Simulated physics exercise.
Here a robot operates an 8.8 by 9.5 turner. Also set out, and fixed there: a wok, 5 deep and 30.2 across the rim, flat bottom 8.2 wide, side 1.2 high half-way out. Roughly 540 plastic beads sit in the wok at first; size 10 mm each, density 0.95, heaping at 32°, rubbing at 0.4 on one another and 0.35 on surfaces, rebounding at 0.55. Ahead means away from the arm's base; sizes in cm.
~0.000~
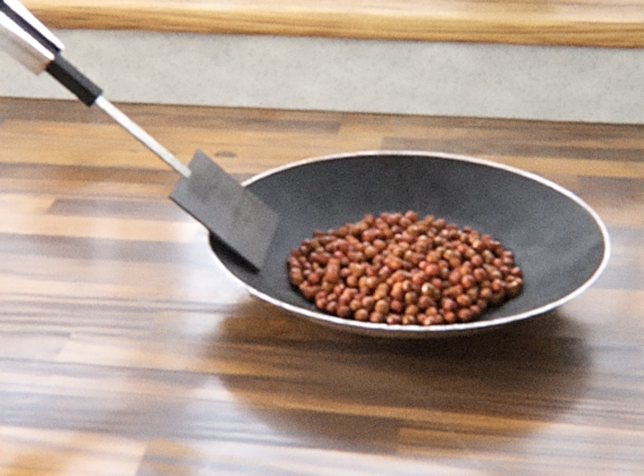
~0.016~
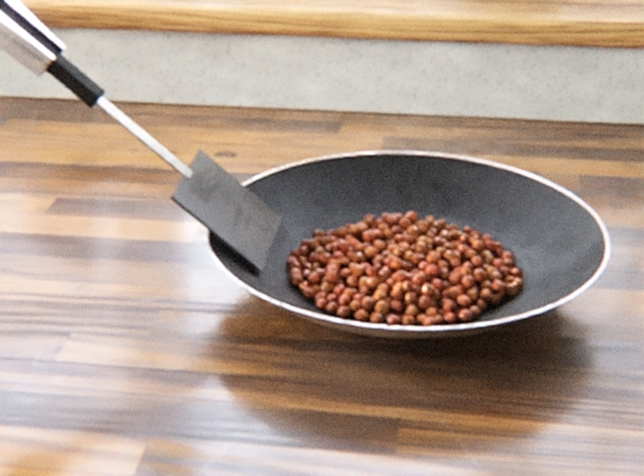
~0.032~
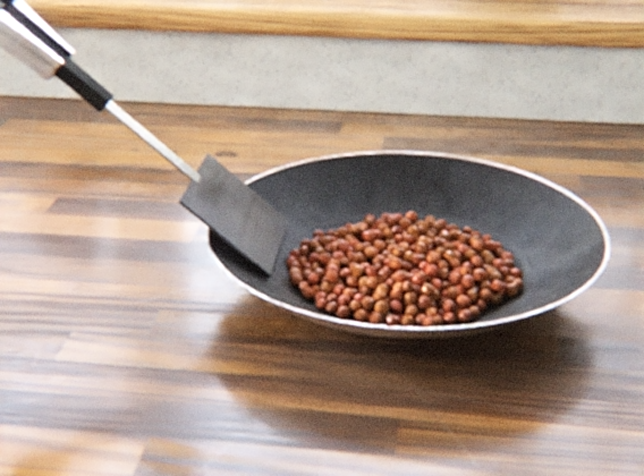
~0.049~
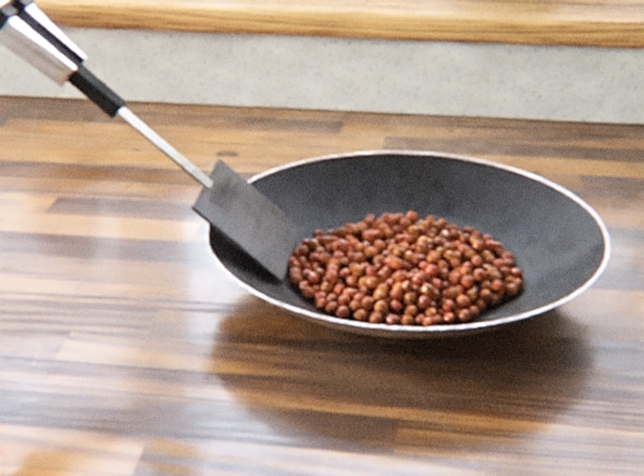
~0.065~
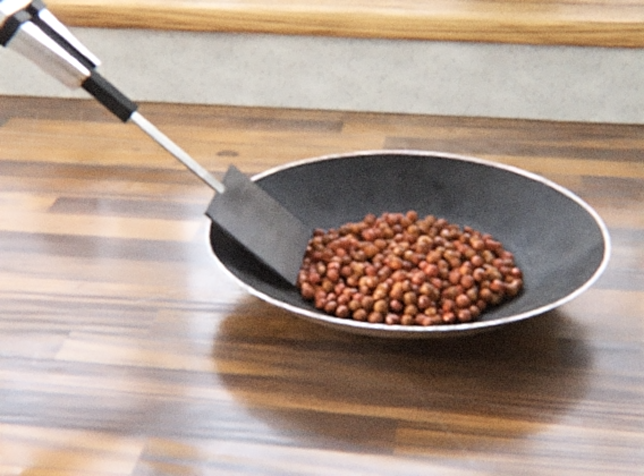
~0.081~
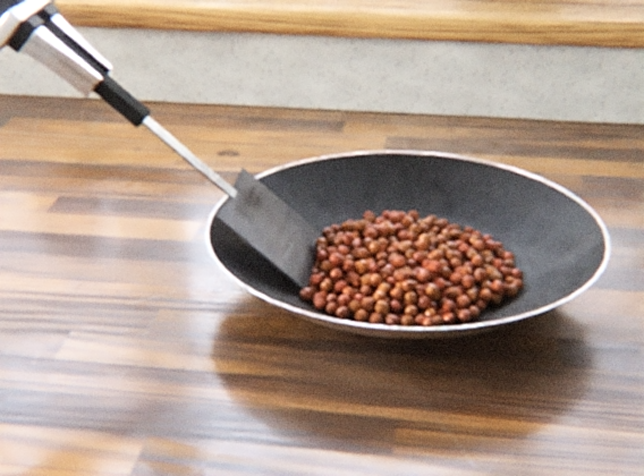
A flat dark turner held by a robot arm rests inside the left rim of a black wok on a wooden counter, then slides slowly down and to the right. Its edge meets the heap of reddish-brown beads and nudges the left side slightly rightward, while the wok stays still.
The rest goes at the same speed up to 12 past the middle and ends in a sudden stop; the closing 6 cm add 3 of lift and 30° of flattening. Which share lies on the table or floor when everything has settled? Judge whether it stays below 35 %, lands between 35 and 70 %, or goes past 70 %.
It stays below 35 %.
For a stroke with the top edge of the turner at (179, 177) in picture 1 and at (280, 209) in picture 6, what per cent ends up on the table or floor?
Off the vessel, on the table or floor: Some 55 percent.
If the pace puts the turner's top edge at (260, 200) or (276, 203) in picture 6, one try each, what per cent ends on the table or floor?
About 40 and 45 percent.
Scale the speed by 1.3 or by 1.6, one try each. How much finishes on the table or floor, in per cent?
Around 30 per cent and around 40 per cent.
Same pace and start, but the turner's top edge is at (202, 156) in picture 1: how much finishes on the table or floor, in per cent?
Some 25 per cent.
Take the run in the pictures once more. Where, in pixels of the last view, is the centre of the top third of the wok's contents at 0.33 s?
(551, 241).
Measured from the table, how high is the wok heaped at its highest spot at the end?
About 4.5 centimetres.
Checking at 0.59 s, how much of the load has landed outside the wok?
Roughly 25 percent of it.
After 0.20 s, sloping 41°, highest piece 4 above the table; 544 in the wok.
After 0.33 s, sloping 35°, highest piece 7 above the table; 544 in the wok.
After 0.59 s, sloping 11°, highest piece 7 above the table; 412 in the wok, 127 on the table or floor, 5 on the blade or in flight.
After 1.64 s, sloping 11°, highest piece 4 above the table; 412 in the wok, 132 on the table or floor.
At rest, 412 in the wok, 132 on the table or floor. That is 24 % on the table or floor.
